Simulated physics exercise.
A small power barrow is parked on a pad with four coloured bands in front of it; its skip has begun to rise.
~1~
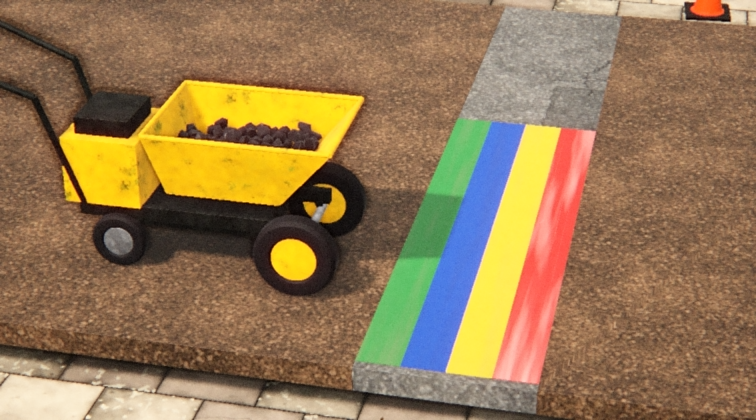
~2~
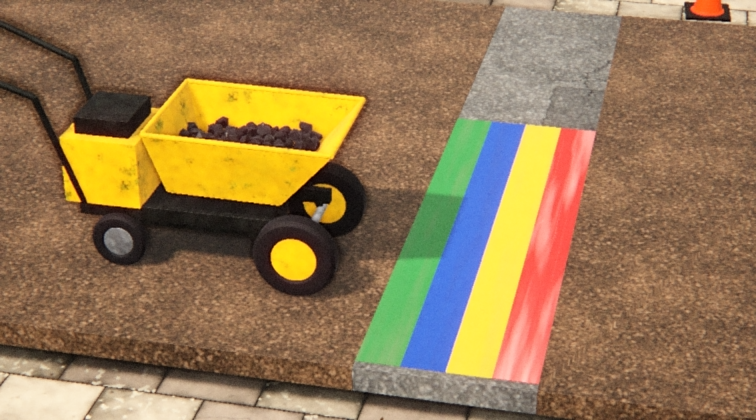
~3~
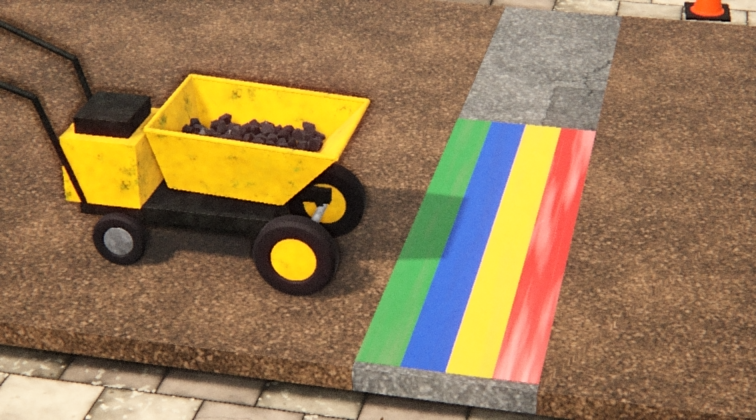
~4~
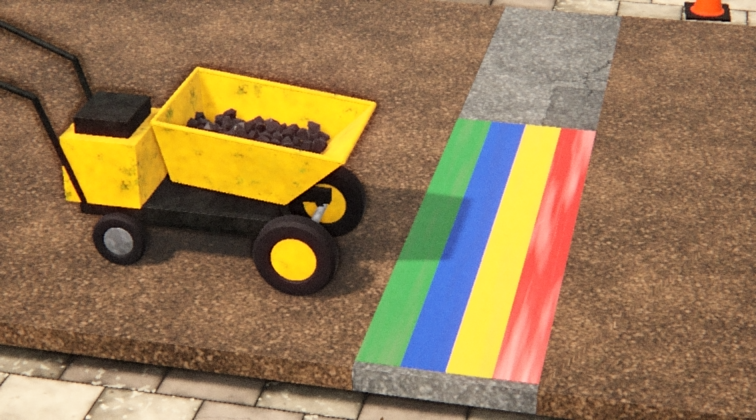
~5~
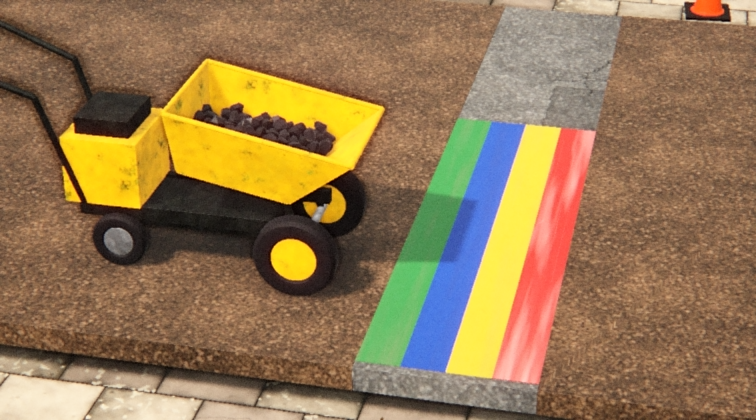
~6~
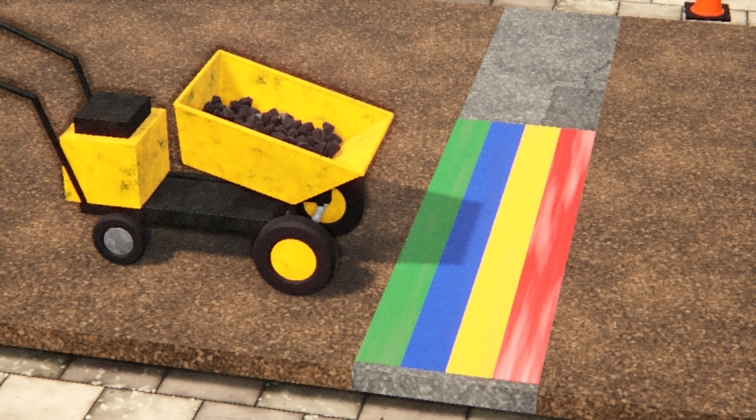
On a brown pad beside coloured stripes, a yellow barrow's coal-filled skip slowly tilts toward the right.
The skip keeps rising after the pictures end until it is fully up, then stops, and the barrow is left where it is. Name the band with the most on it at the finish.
The blue one.
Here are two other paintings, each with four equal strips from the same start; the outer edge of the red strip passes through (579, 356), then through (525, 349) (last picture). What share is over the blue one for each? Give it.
I'd put it at some 40 % for the first and some 30 % for the second.
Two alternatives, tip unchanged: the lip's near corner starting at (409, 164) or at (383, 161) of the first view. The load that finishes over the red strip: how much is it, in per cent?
40 and 30 percent, in that order.
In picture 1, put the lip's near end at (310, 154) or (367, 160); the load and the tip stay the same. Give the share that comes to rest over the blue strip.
That works out to 40 per cent for the first position and 10 per cent for the second.
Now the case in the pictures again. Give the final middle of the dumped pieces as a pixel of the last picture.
The centre comes to rest close to (474, 277).
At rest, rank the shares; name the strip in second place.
The answer is the strip in yellow.
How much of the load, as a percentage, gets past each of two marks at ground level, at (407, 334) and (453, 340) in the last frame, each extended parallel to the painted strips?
Roughly 80 per cent, then roughly 40 per cent.
Just after the last frame, skip tipped steeply; every one in the skip.
A moment on, skip tipped right over; the larger part in the skip; just a few over the green strip; about a tenth over the blue strip.
Further on, skip tipped right over; roughly a quarter in the skip; just a few over the green strip; roughly a third over the blue strip; roughly a quarter over the yellow strip; about a tenth over the red strip; just a few off the paint.
When it is over, skip tipped right over; about a tenth in the skip; about a tenth over the green strip; roughly a third over the blue strip; roughly a quarter over the yellow strip; about a tenth over the red strip; about a tenth off the paint.
